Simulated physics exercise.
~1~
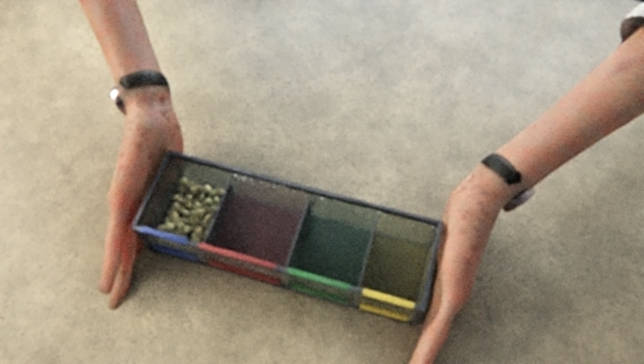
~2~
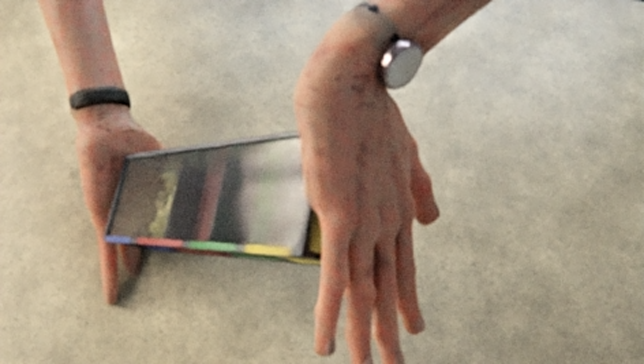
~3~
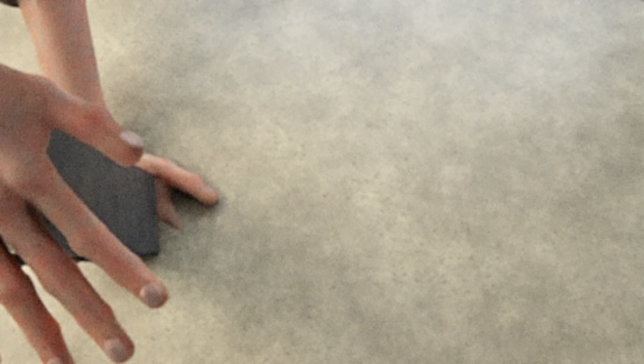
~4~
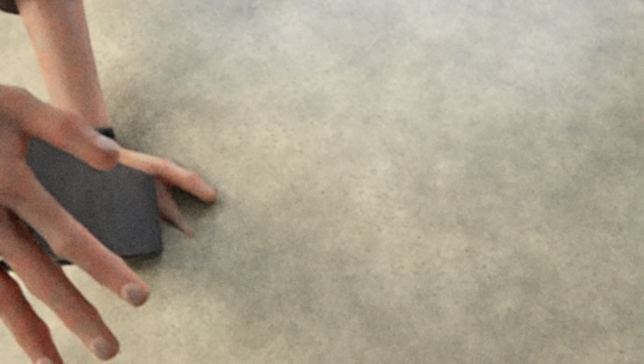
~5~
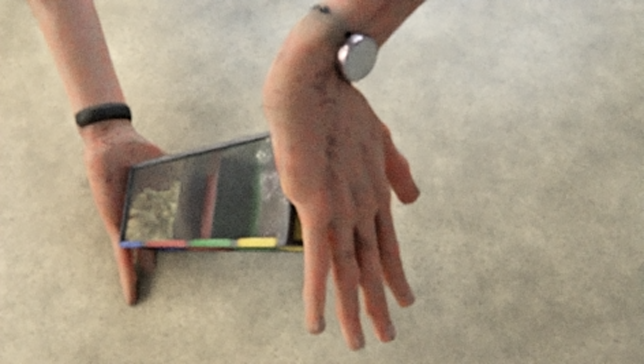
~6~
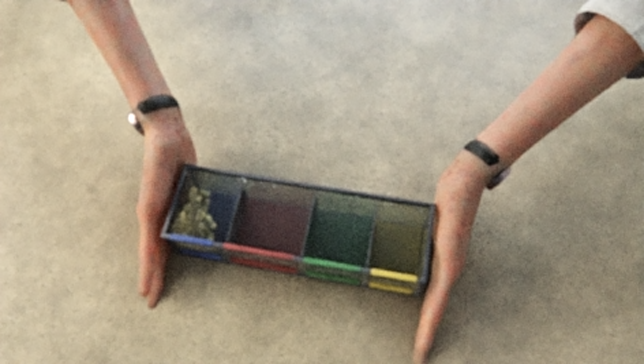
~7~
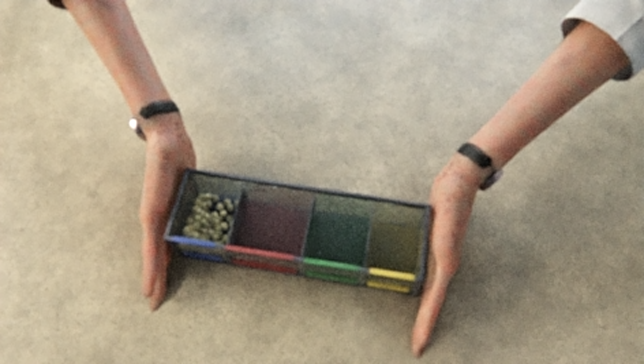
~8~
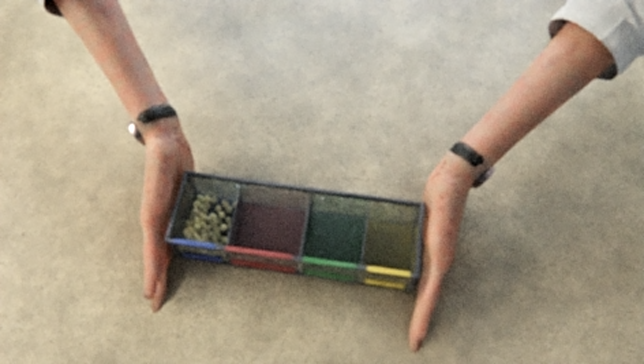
Two hands held a clear divided box with small pale beans in its blue section, tipped it up onto its left end, paused, then lowered it flat again, with the beans still in the blue section and the red, green and yellow ones empty.
